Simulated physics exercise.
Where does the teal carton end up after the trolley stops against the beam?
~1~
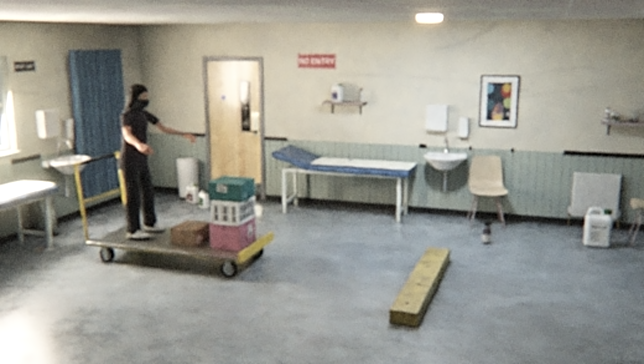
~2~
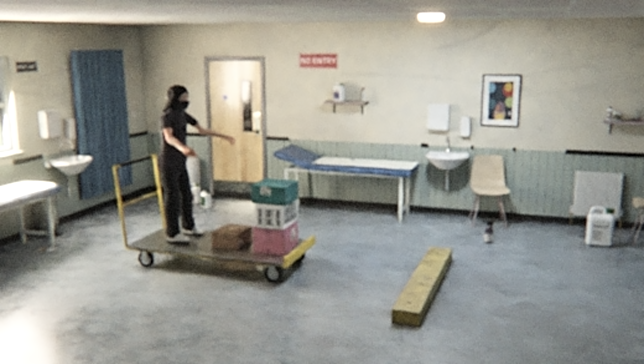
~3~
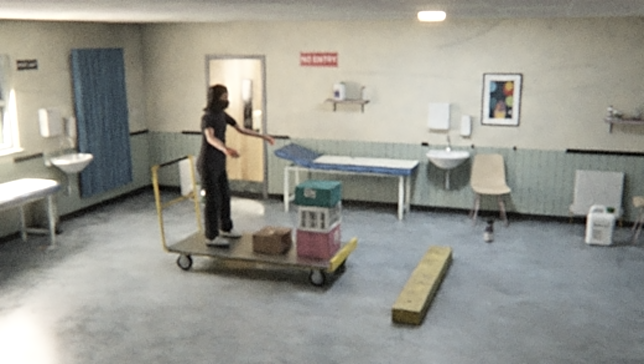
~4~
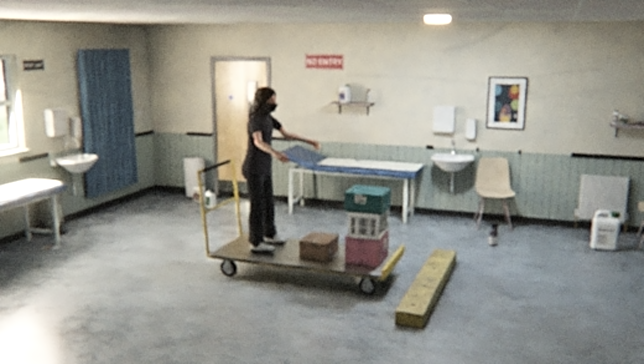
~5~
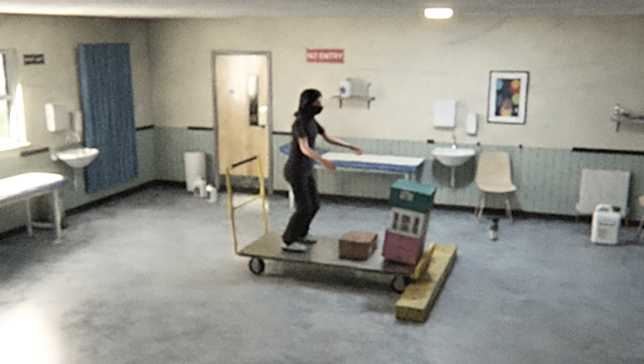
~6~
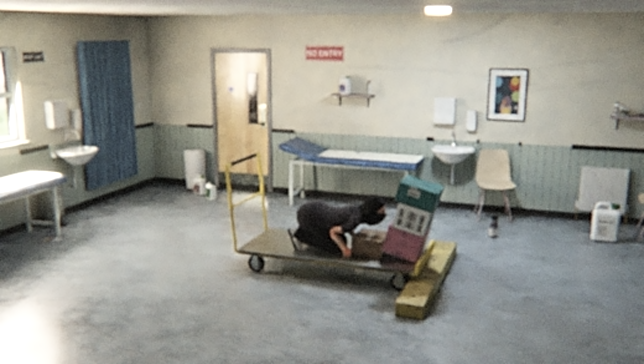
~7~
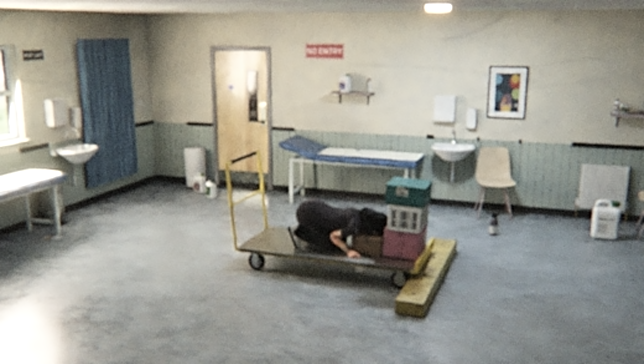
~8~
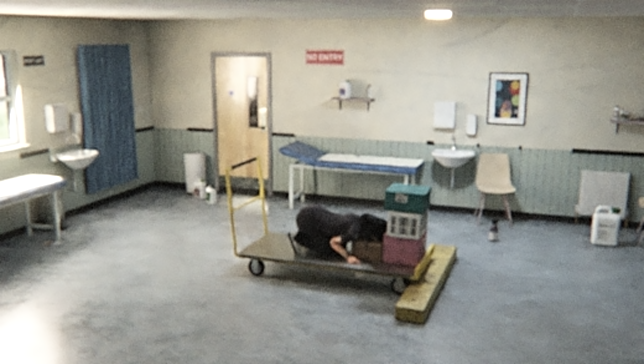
It stays on the trolley, tipping to the right with the stack and then settling back on top of the white crate.
Flatbed trolley rolling right into a wooden beam, its masked rider dropping forward beside stacked crates that tilt and settle back upright.
